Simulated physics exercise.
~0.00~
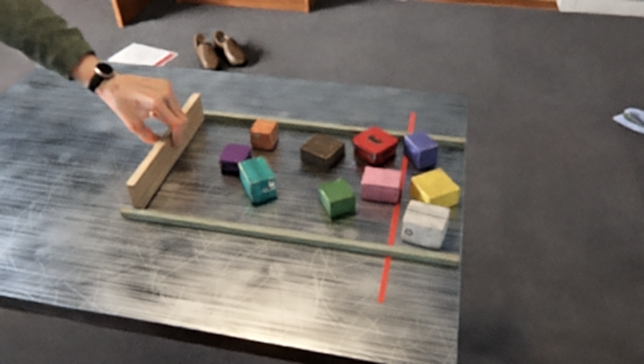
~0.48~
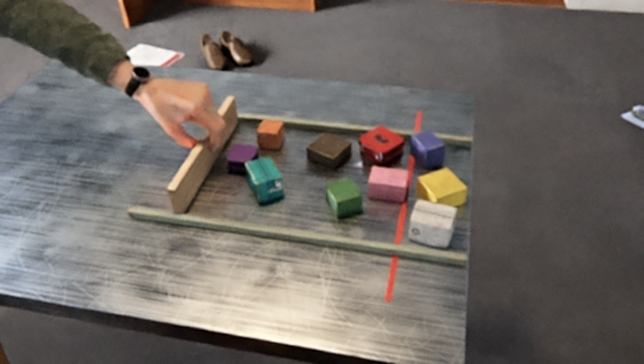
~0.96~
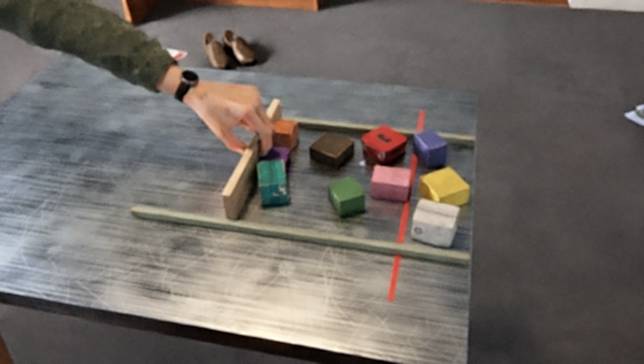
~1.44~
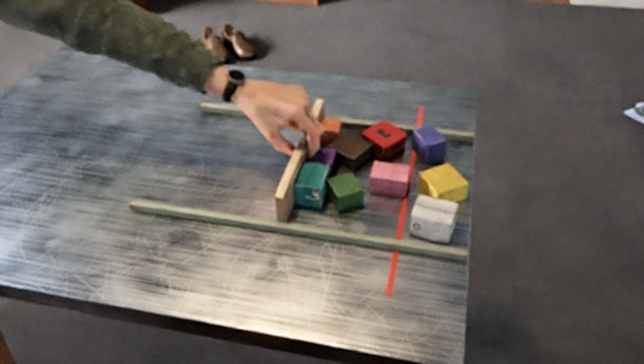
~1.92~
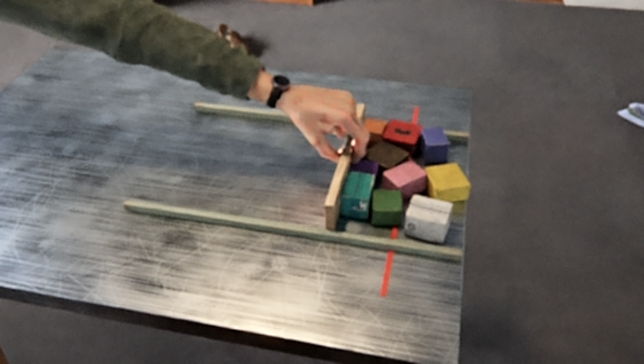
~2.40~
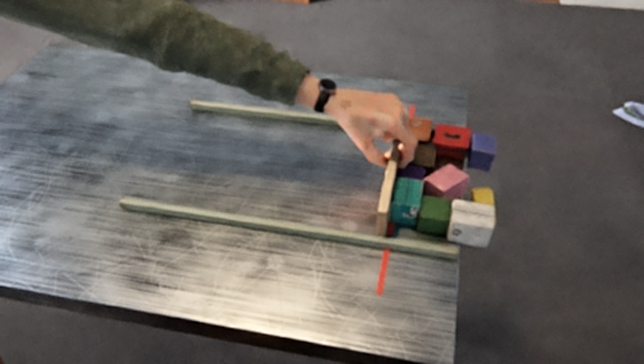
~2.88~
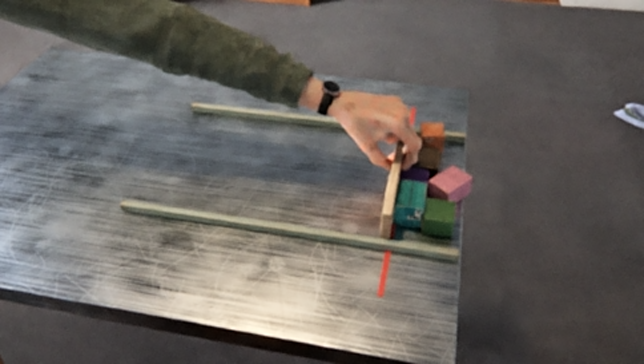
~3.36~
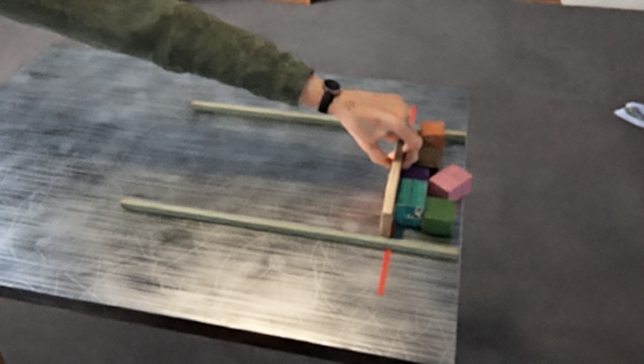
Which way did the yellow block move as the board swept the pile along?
The yellow block moved to the right, toward the edge of the table.
